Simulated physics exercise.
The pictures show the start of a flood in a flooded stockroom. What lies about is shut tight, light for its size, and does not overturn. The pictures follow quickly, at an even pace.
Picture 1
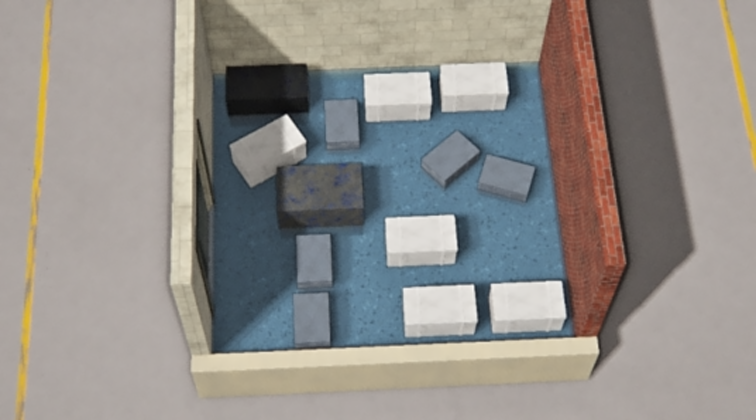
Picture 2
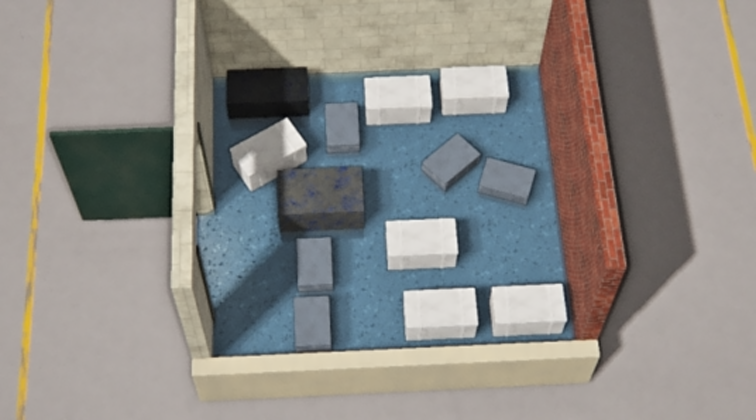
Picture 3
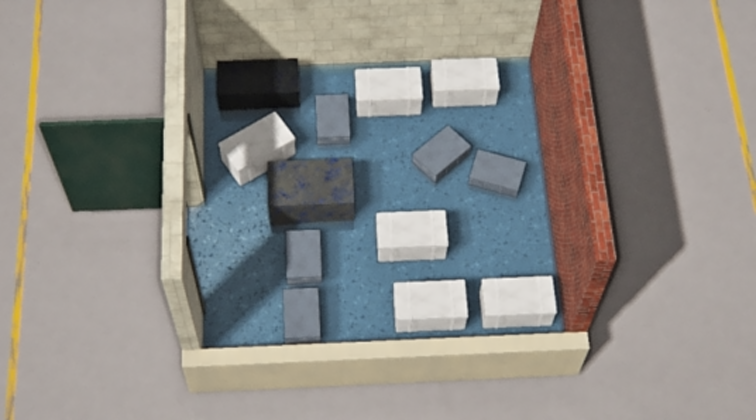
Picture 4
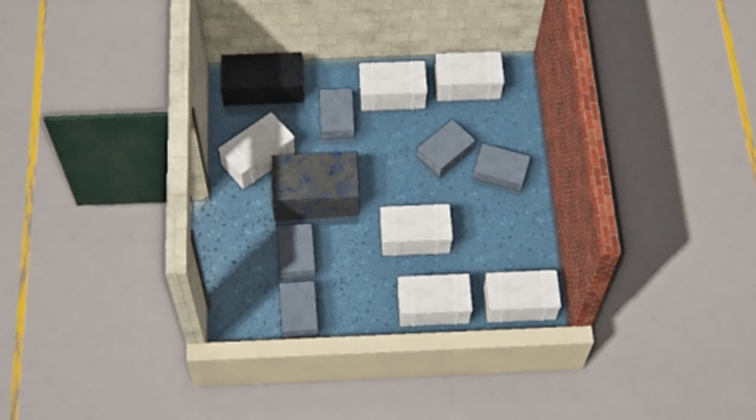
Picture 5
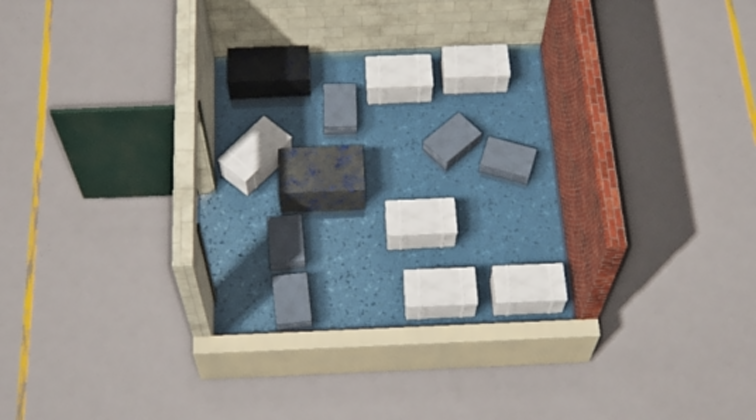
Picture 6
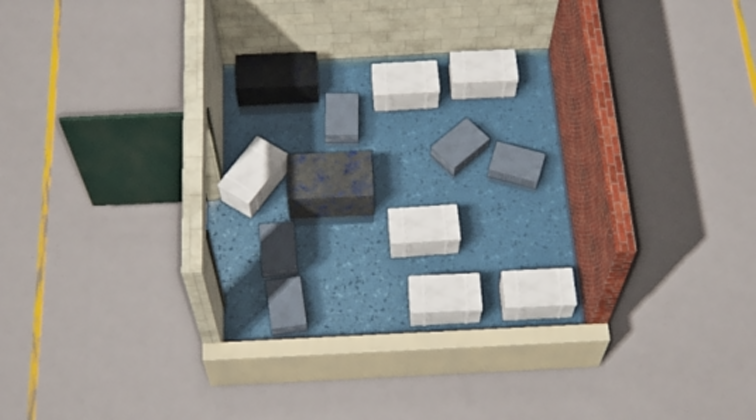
At the start, white, grey and dark boxes sit scattered across the blue floor of an open-topped, walled room. A dark green panel then appears outside the left wall, and the view shifts slightly. Next, the white box at left gradually turns, and the two grey boxes at lower left edge leftward.
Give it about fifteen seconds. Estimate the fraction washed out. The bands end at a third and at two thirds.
It is from one to two thirds.
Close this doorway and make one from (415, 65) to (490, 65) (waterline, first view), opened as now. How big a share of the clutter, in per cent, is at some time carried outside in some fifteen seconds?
Some 50 per cent.
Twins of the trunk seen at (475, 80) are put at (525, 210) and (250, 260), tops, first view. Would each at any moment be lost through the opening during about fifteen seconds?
In that order: Stays, yes.
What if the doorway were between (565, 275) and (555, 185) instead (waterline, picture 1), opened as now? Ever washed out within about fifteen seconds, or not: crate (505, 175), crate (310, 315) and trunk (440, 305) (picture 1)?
In that order: Washed out, no, washed out.
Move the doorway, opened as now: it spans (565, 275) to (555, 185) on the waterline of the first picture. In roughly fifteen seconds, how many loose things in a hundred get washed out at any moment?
Close to 50 %.
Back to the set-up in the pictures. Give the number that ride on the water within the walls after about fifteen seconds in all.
The number is 3.
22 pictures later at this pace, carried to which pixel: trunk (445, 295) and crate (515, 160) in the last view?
At about (226, 254) and (485, 208).
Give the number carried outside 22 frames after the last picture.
4 of them.
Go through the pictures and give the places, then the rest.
The first frame shows a trunk at (268, 143) floats; a crate at (314, 258), afloat; 0 of 11 have shifted.
The second frame shows a trunk at (268, 147), afloat; a crate at (315, 261), afloat; 0 of 11 have shifted.
The third frame shows a trunk at (257, 141) floats, close to its start; a crate at (304, 253), afloat; 0 of 11 have shifted.
The fourth frame shows a trunk at (256, 143), afloat, close to its start; a crate at (296, 248) floats, close to its start; 3 of 11 have shifted.
The fifth frame shows a trunk at (255, 148) floats, a stride from its start; a crate at (286, 239) floats, a stride from its start; 3 of 11 have shifted.
The sixth frame shows a trunk at (253, 169), afloat, a stride from its start; a crate at (278, 246) floats, a stride from its start; 6 of 11 have shifted.
A moment on, 1 of 11 are out; 10 afloat.
Next, 3 of 11 are out; 7 afloat.
Later, 4 of 11 are out; 6 afloat.
In the end, 5 of 11 are out; 3 afloat.
